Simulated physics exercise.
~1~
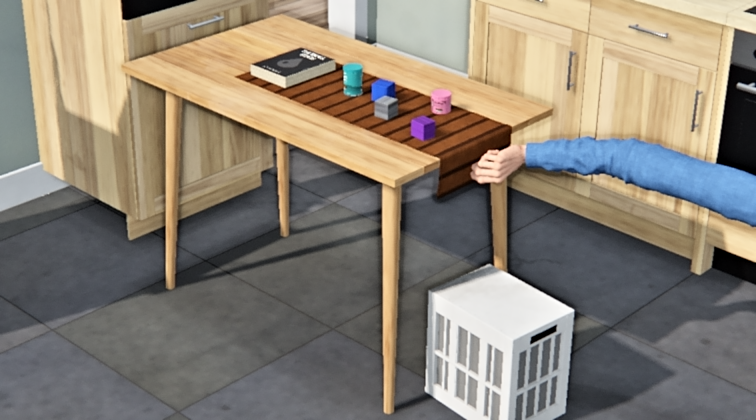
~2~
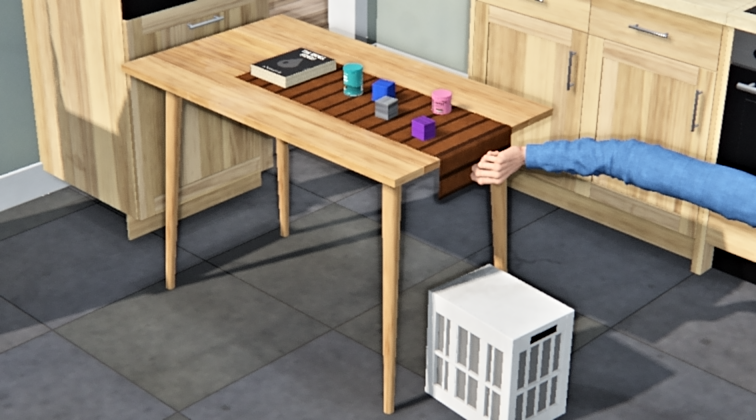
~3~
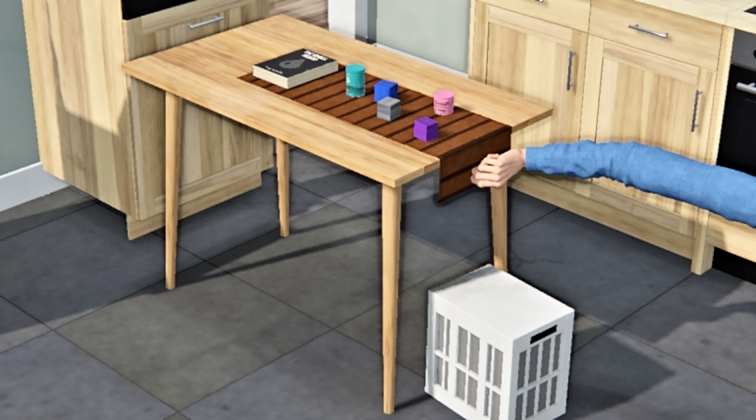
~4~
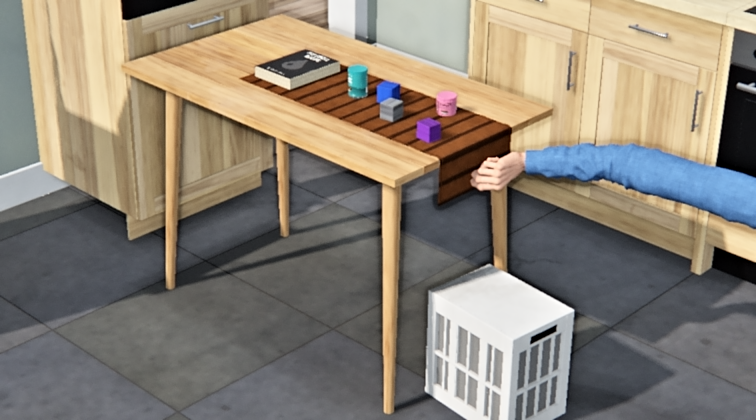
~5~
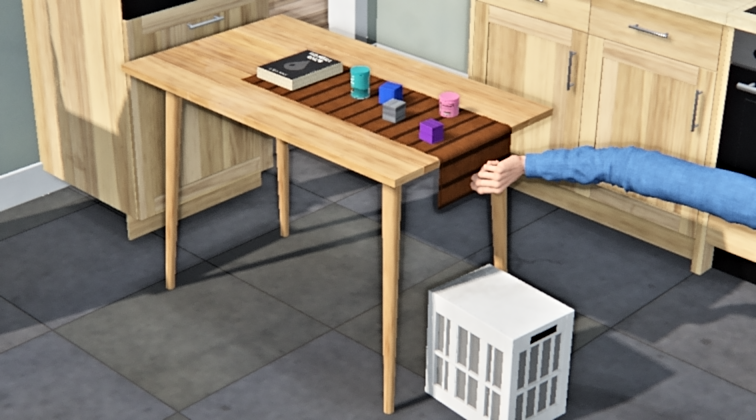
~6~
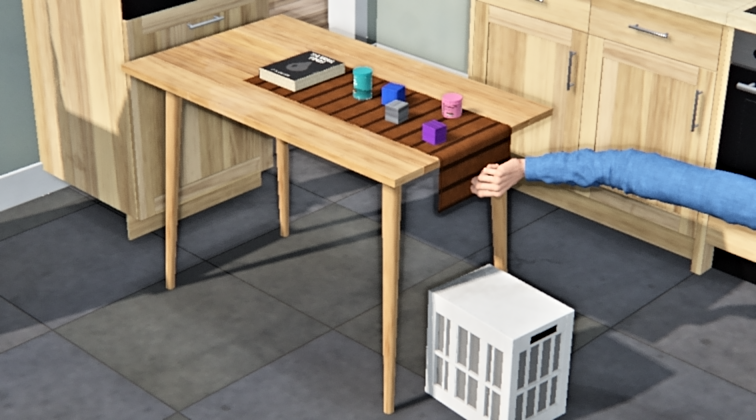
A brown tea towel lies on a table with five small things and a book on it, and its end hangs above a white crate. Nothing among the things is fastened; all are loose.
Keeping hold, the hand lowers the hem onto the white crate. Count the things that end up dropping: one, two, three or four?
The drop will claim three items.
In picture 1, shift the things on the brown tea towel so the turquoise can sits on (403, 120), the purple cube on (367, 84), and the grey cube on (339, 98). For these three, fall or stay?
Turquoise can lost, purple cube safe, grey cube safe.
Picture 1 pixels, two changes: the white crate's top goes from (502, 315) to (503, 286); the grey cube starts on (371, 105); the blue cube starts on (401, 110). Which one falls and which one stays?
Grey cube stays, blue cube stays.
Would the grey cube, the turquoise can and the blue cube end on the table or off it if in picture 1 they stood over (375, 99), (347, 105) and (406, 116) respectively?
I'd say the grey cube hangs on, the turquoise can hangs on, and the blue cube takes a fall.
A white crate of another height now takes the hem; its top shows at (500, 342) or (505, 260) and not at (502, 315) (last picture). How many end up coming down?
Count: 4, then 1.
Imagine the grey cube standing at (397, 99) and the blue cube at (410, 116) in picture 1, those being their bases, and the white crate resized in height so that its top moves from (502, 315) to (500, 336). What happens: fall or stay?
Grey cube is gone, blue cube is gone.
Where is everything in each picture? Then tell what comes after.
In the first frame, hem (438, 199); purple cube (424, 120); pink pot (442, 93); grey cube (387, 100); blue cube (384, 83); turquoise can (353, 66); top of the crate (502, 315).
In the second frame, hem (439, 200); purple cube (424, 120).
In the third frame, hem (438, 203); pink pot (444, 94).
In the fourth frame, hem (438, 206); grey cube (392, 102); top of the crate (502, 315).
In the fifth frame, hem (438, 210); blue cube (391, 86).
In the sixth frame, hem (438, 213); purple cube (435, 124); pink pot (453, 97); grey cube (397, 104); blue cube (394, 87); turquoise can (363, 70).
Early on, hem near (474, 246); purple cube gone.
Midway, hem on the crate; purple cube, pink pot and grey cube gone.
Finally, hem on the crate; purple cube, pink pot and grey cube gone. It carries off three.
